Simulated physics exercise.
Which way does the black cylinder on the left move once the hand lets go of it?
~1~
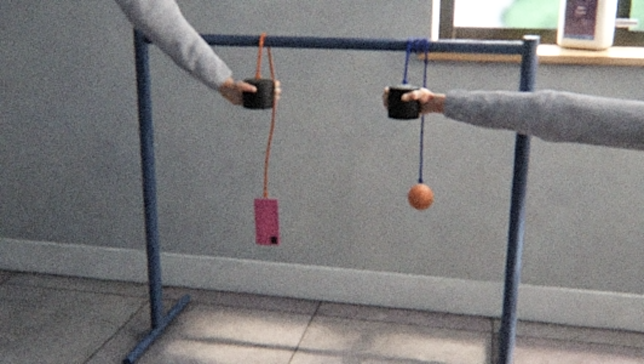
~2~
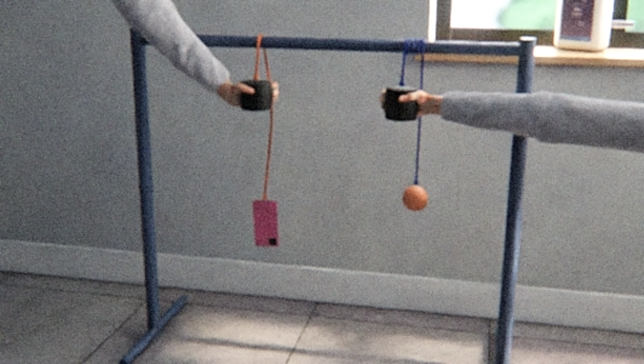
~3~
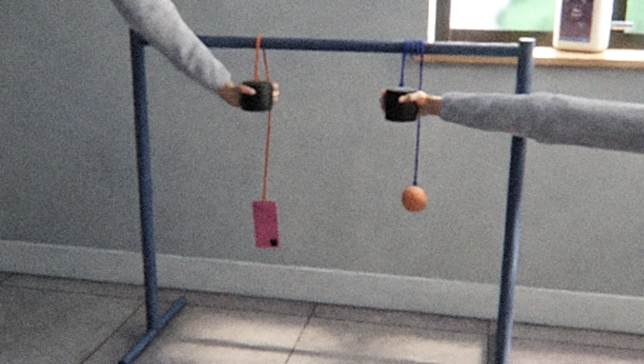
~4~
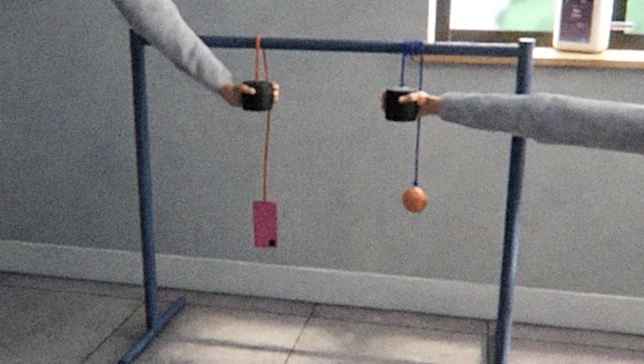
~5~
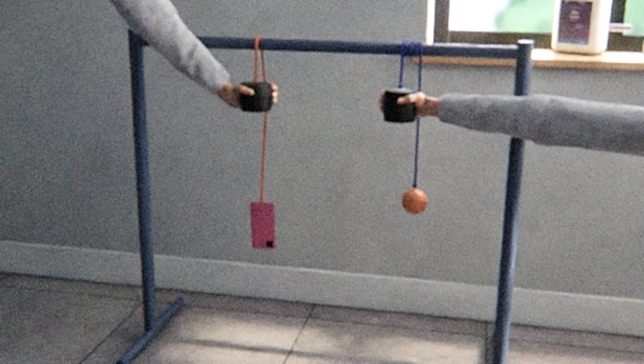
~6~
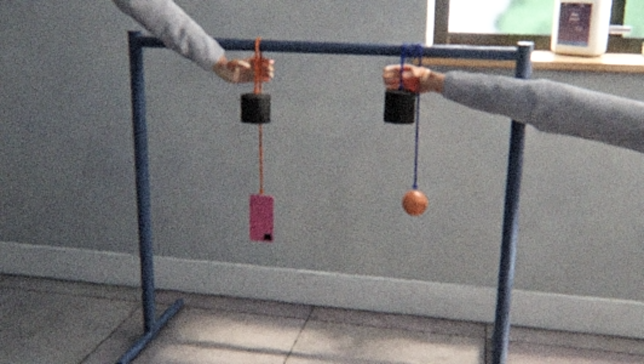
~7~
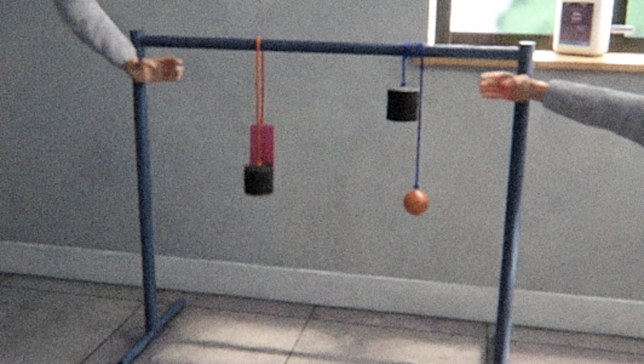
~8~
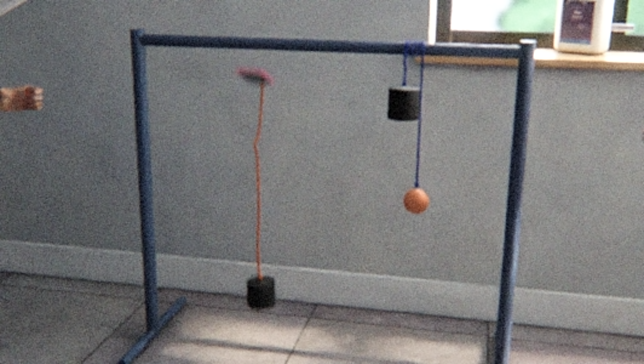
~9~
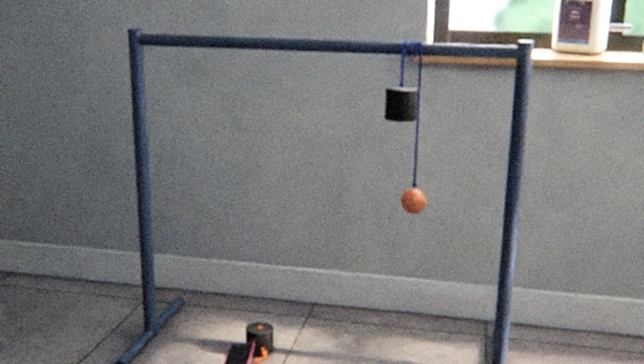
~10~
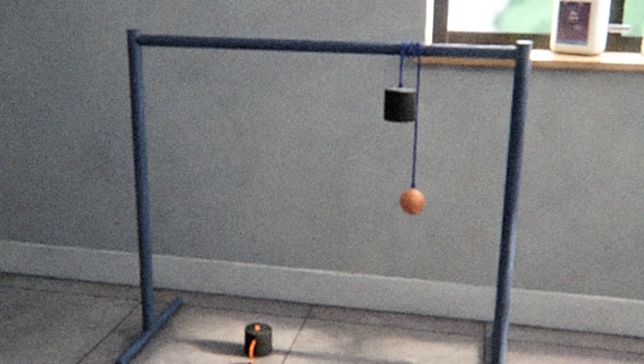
It moves down, dropping from below the bar to the floor.
